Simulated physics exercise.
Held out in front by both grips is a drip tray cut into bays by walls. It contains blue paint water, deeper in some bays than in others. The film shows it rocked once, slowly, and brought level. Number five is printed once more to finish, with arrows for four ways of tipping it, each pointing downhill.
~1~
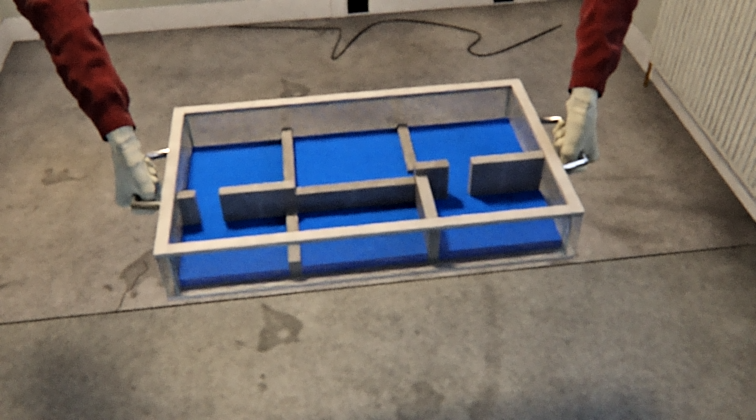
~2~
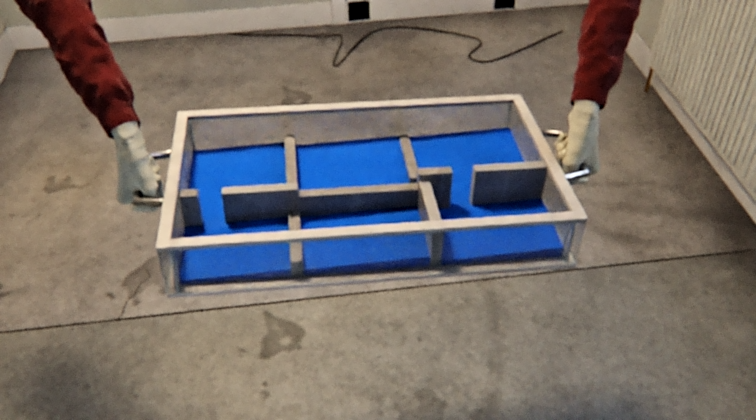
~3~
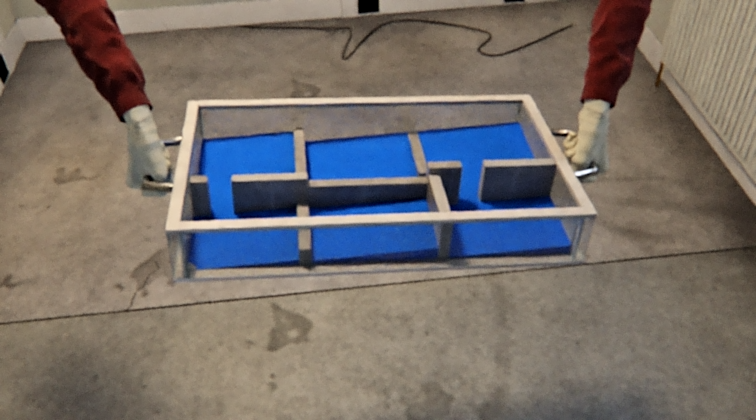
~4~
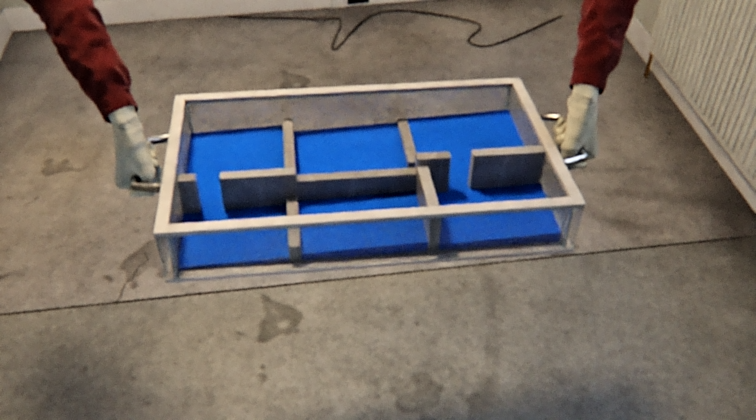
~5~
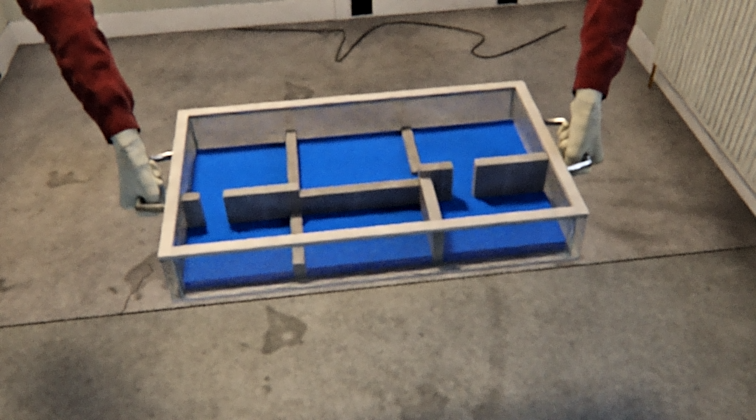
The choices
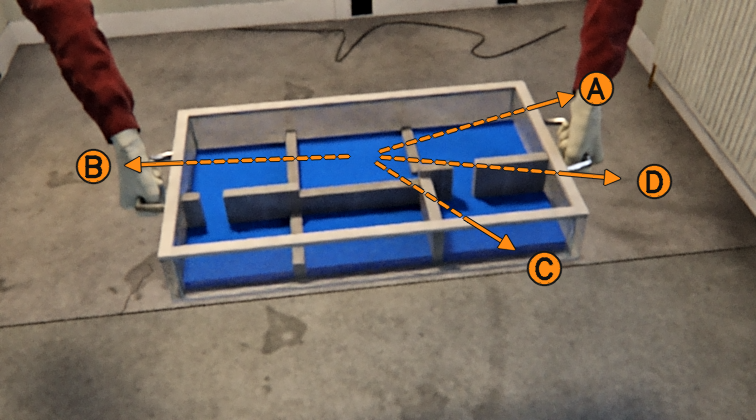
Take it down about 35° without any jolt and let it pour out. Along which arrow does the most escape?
C is best.
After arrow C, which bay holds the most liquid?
That is the front right bay.
In orange, A ends at (568, 96); B ends at (130, 165); C ends at (510, 246); D ends at (614, 178).
With A, about 54 % stays in the tray, the largest part in the back right bay.
With B, about 59 % stays in the tray, the largest part in the back left bay.
With C, about 37 % stays in the tray, the largest part in the front right bay.
With D, about 57 % stays in the tray, the largest part in the back right bay.
